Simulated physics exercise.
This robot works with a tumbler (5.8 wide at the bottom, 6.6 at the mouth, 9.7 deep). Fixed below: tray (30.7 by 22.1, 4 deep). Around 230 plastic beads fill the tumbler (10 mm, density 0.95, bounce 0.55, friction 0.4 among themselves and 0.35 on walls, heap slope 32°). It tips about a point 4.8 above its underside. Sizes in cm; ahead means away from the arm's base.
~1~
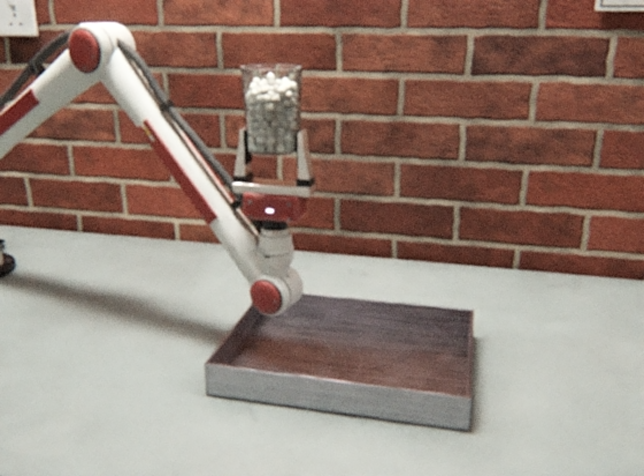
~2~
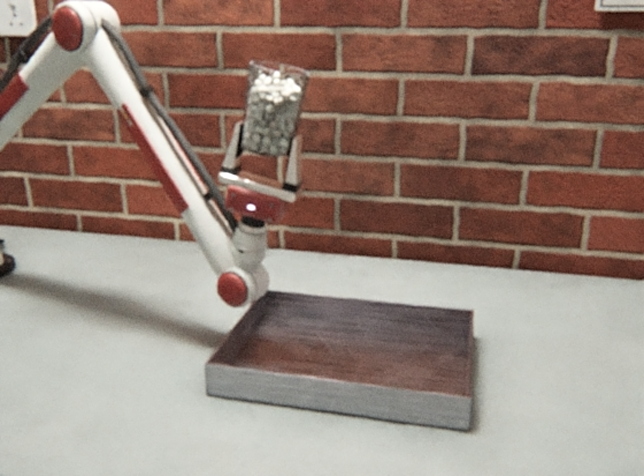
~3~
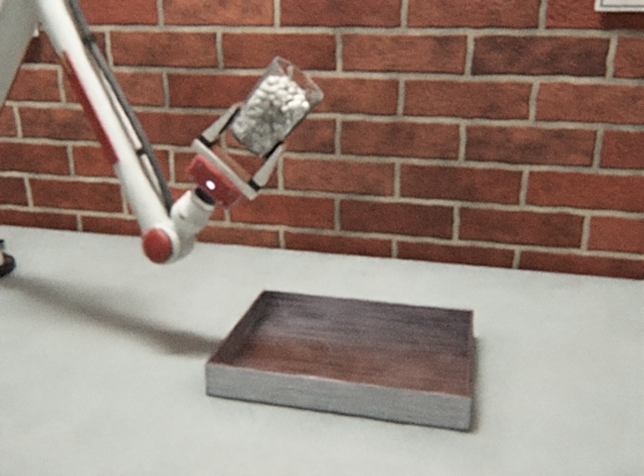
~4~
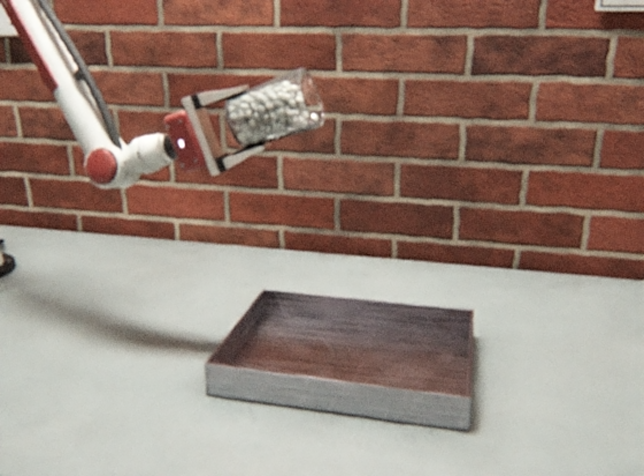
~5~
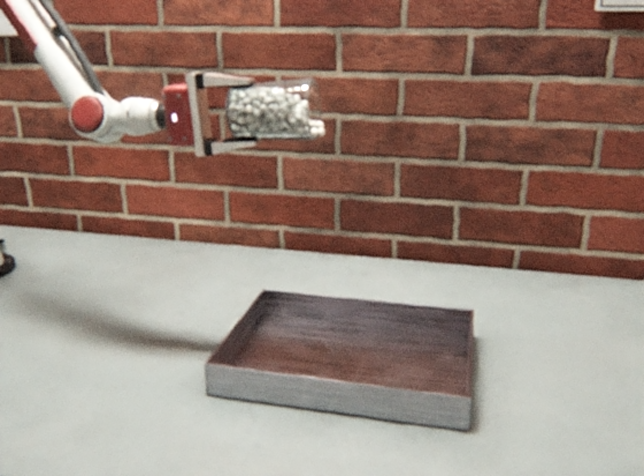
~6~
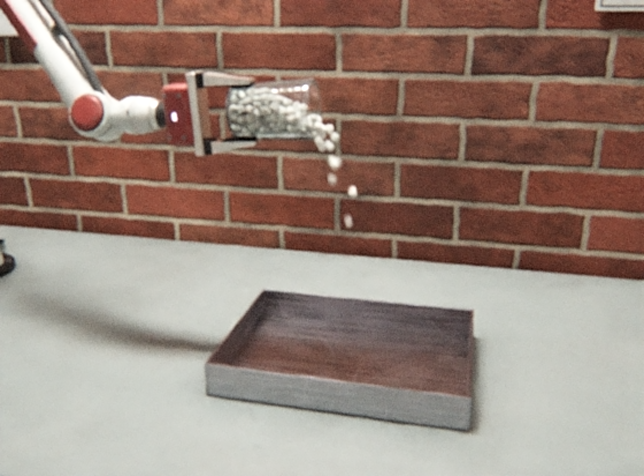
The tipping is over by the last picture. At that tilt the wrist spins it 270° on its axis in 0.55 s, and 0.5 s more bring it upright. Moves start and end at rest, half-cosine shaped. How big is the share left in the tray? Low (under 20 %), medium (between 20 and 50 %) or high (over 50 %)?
A medium share, between 20 and 50 %, ends in the tray.
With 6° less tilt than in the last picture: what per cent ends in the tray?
About 20 per cent.
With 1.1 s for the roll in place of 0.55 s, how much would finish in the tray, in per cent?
It would be near 40 per cent.
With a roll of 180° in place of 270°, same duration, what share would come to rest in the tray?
In that case some 25 per cent.
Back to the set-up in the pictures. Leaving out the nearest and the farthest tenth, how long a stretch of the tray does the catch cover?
Roughly 22 cm.
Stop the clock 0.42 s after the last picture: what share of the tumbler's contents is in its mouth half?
About 40 per cent.
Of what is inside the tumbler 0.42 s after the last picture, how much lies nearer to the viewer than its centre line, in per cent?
Roughly 35 per cent.
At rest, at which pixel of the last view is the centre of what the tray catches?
At about (398, 366).
Then, 0.42 s after the last picture, tipped 86°, highest piece 35 above the table; 178 in the tumbler, 28 in the tray, 22 in flight or on a rim.
Then, 0.84 s after the last picture, tipped 32°, highest piece 36 above the table; 151 in the tumbler, 67 in the tray, 3 on the table or floor, 7 in flight or on a rim.
Then, 1.25 s after the last picture, upright, highest piece 36 above the table; 151 in the tumbler, 74 in the tray, 3 on the table or floor.
Then, 1.95 s after the last picture, upright, highest piece 35 above the table; 151 in the tumbler, 74 in the tray, 3 on the table or floor.
Final count, 151 in the tumbler, 74 in the tray, 3 on the table or floor. That is 32 % in the tray.
